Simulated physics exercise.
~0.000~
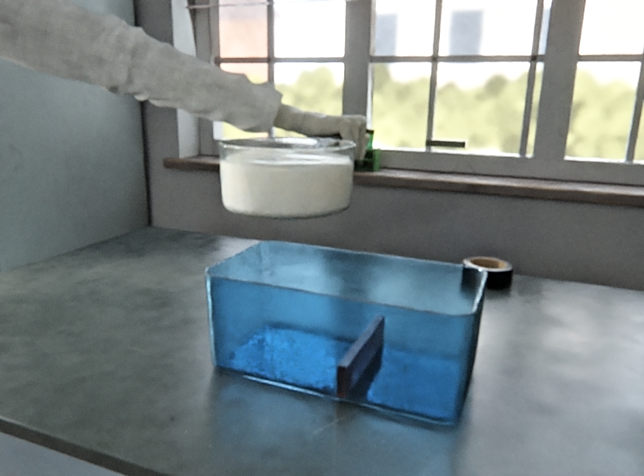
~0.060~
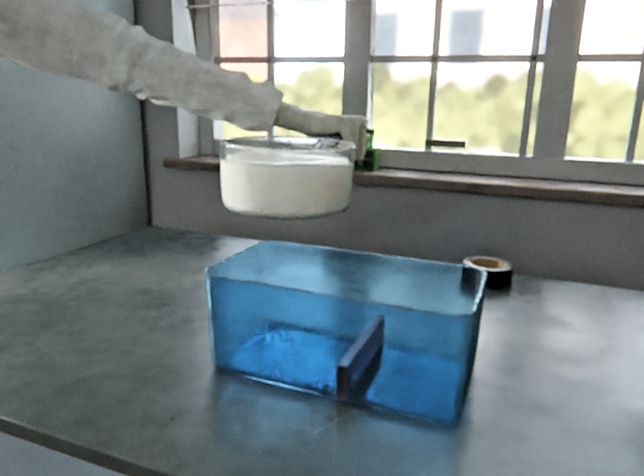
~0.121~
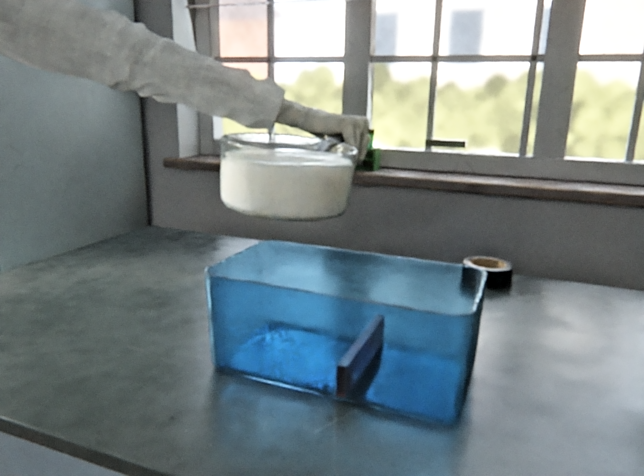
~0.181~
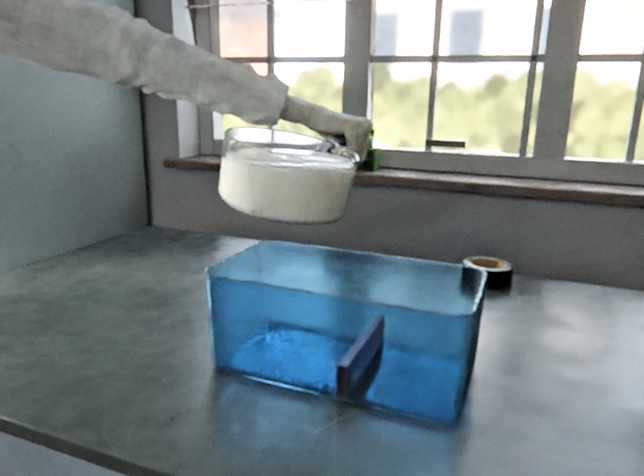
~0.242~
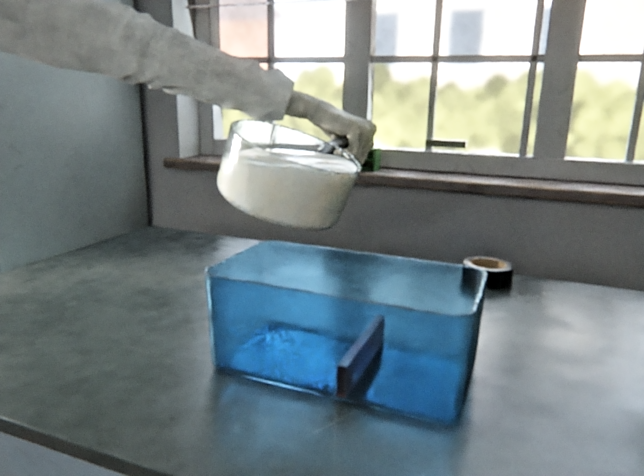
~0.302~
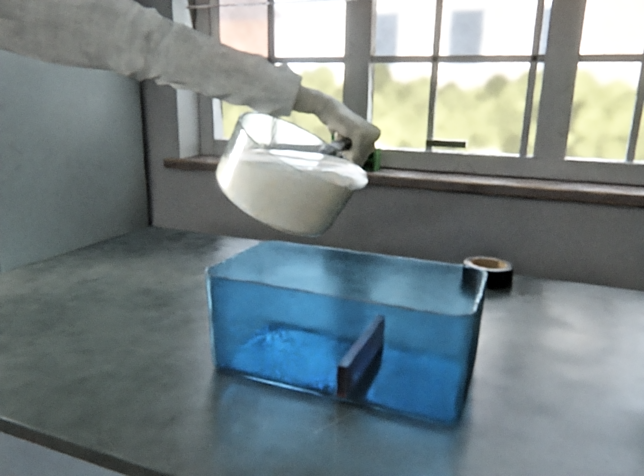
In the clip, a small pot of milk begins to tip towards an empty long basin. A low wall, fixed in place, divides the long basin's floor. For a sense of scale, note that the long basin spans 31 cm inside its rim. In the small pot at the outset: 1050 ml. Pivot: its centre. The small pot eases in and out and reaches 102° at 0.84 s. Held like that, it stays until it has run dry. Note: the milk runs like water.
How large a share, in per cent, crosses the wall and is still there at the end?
A share of about 62 per cent.
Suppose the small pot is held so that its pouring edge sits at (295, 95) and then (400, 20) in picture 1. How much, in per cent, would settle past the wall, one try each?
25 in a hundred, followed by 55 in a hundred.
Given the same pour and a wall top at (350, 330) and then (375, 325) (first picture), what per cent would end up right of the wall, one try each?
The first gives near 80 per cent and the second near 55 per cent.
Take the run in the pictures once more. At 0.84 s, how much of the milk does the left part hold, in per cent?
Roughly 20 in a hundred.
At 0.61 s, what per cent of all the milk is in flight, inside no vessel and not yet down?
Share: Roughly 30 per cent.
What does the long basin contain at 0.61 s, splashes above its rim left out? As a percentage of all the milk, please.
38 %, roughly.
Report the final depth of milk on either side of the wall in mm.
Left roughly 14 mm; right roughly 34 mm.
After 0.61 s the tilt is 85° and 32 per cent is still to pour, 1 is left of the wall and 36 right of it.
After 0.84 s the tilt is 102° and 7 per cent is still to pour, 21 is left of the wall and 67 right of it.
After 1.08 s the tilt is 102° and 1 per cent is still to pour, 32 is left of the wall and 66 right of it.
After 1.34 s the tilt is 102° and 0 per cent is still to pour, 36 is left of the wall and 63 right of it.
In the end 37 per cent lies left of the wall, 62 right of it and 1 outside.
